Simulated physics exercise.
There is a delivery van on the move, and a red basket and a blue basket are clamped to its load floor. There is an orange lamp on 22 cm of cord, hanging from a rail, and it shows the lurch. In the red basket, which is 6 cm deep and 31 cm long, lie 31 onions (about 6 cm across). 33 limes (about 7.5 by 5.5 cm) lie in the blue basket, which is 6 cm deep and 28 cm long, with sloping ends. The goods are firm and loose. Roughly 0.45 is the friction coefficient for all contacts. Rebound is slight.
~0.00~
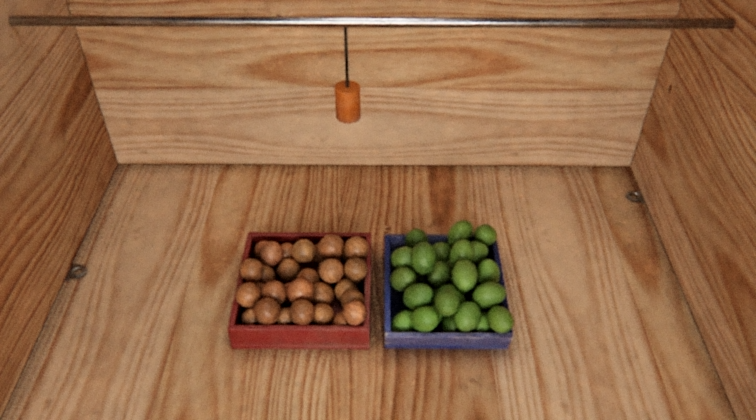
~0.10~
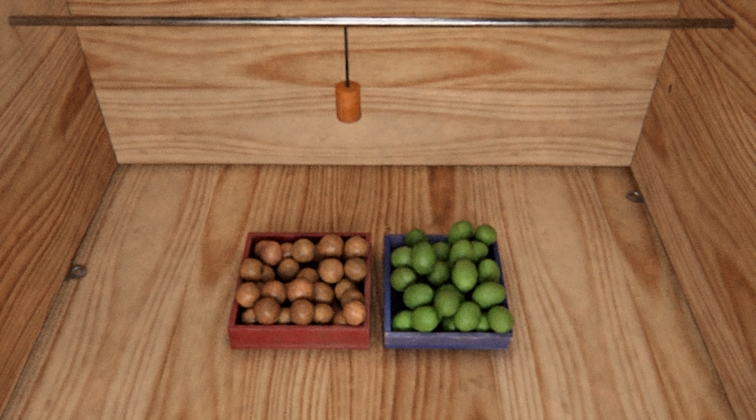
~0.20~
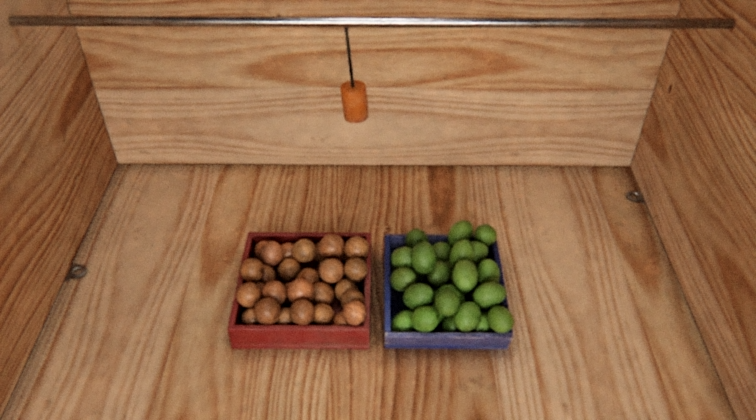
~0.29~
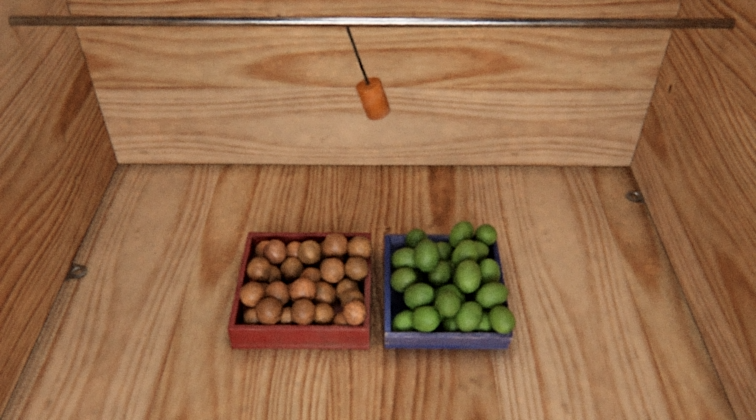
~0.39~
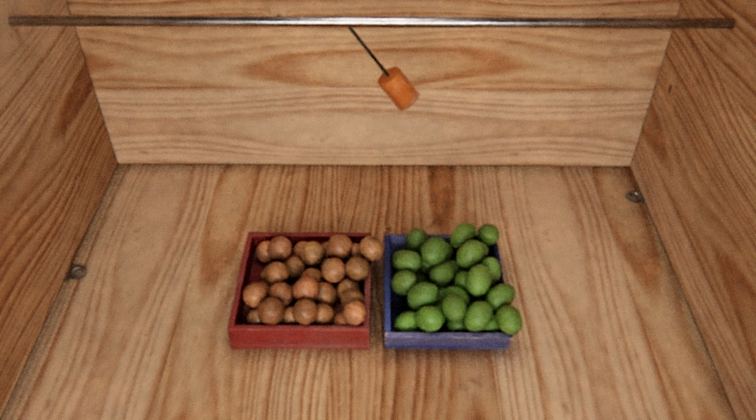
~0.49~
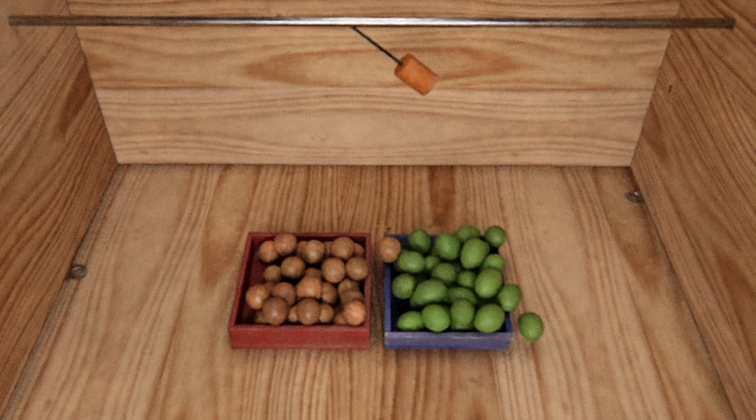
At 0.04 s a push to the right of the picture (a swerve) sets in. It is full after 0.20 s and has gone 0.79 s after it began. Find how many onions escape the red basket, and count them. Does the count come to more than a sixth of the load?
Short of a sixth.
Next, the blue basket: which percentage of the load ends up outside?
Blue basket: 25%.
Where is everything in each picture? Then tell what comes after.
In the first picture (we follow the rim corner now nearest the camera), red basket at (366, 326); blue basket at (510, 332); lamp swung 0°; nothing out yet.
In the second picture, red basket at (366, 326); lamp swung 0°.
In the third picture, red basket at (366, 326); lamp swung 4°.
In the fourth picture, red basket at (366, 326); lamp swung 17°.
In the fifth picture, red basket at (366, 326); lamp swung 35°; 1 out, the lowest onion at (371, 249).
In the sixth picture, red basket at (366, 326); blue basket at (510, 332); lamp swung 50°; 2 out, the lowest lime at (531, 326).
After 0.64 s, 1 of 31 out of the red basket and 5 of 33 out of the blue basket.
After 0.83 s, 1 of 31 out of the red basket and 8 of 33 out of the blue basket.
After 1.09 s, 2 of 31 out of the red basket and 8 of 33 out of the blue basket.
When it is over (at 1.43 s), 2 of 31 out of the red basket and 8 of 33 out of the blue basket. Asked share, 2 of 31, 6 per cent.
